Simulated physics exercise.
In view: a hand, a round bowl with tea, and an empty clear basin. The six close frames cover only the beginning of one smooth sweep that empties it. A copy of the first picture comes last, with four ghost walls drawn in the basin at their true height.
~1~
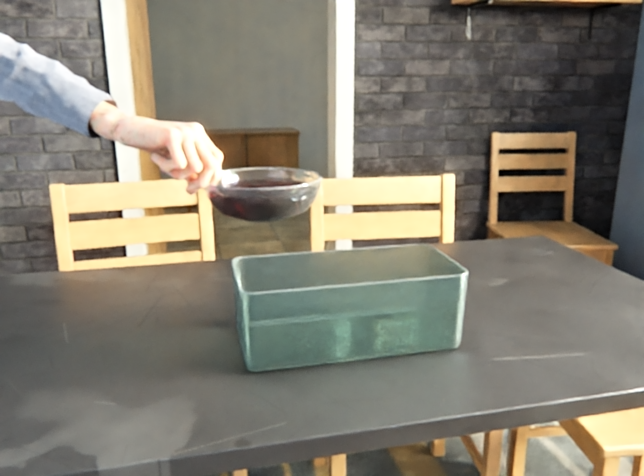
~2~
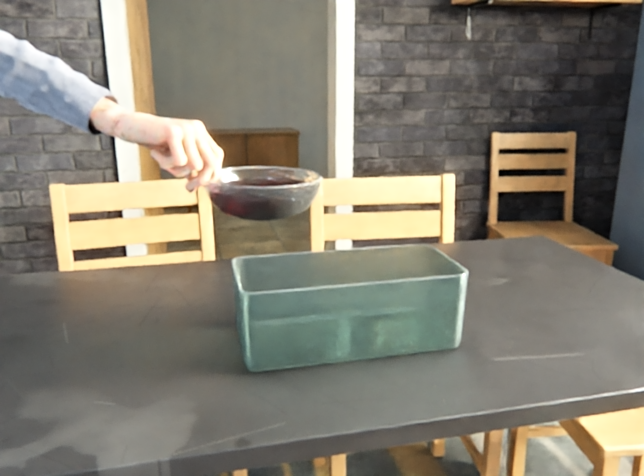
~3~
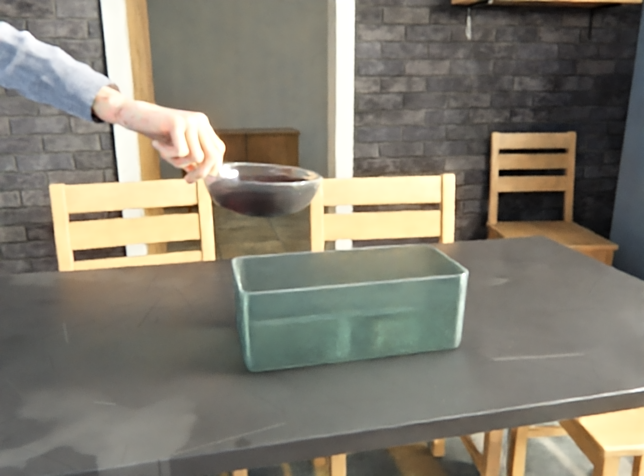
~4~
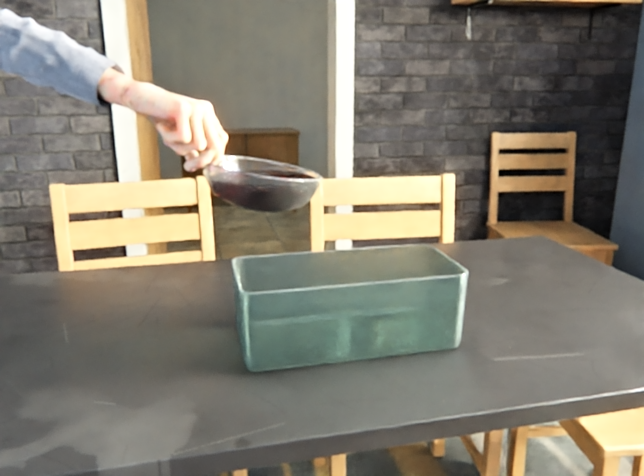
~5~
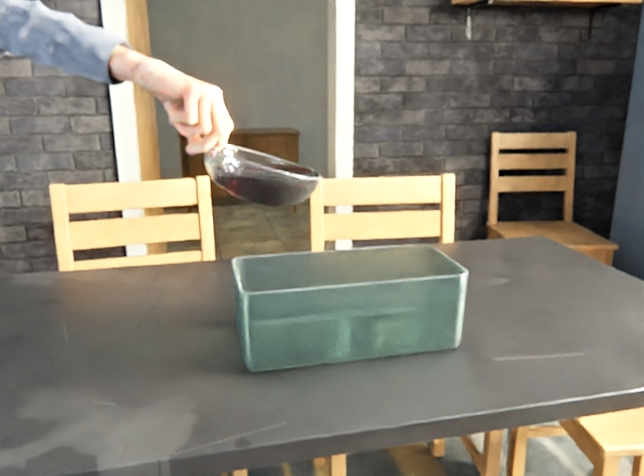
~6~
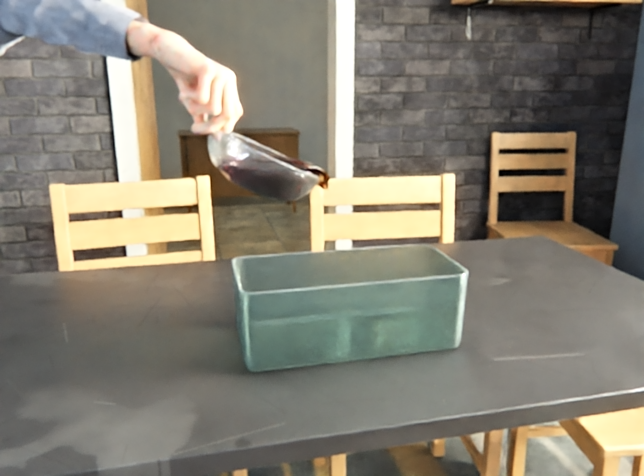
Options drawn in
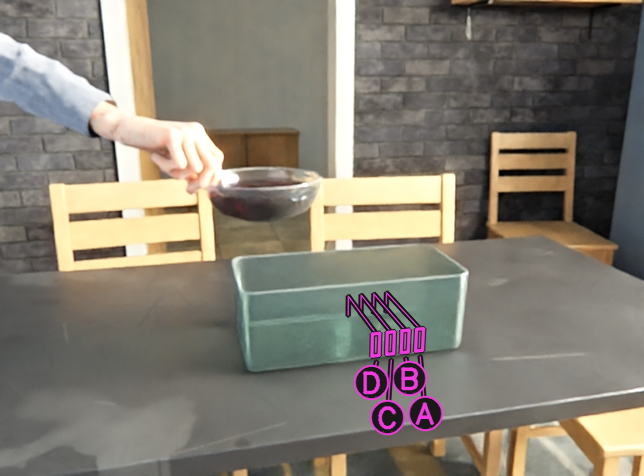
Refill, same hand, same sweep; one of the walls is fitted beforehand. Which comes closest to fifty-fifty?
B.
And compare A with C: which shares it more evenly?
That is position C.
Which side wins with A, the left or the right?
The left one.
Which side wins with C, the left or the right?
The right one.
In magenta, A at (420, 356); B at (405, 358); C at (391, 359); D at (376, 361).
If A is chosen, about 85 % ends left of the wall and 14 % right of it.
If B is chosen, about 50 % ends left of the wall and 49 % right of it.
If C is chosen, about 24 % ends left of the wall and 76 % right of it.
If D is chosen, about 14 % ends left of the wall and 84 % right of it.
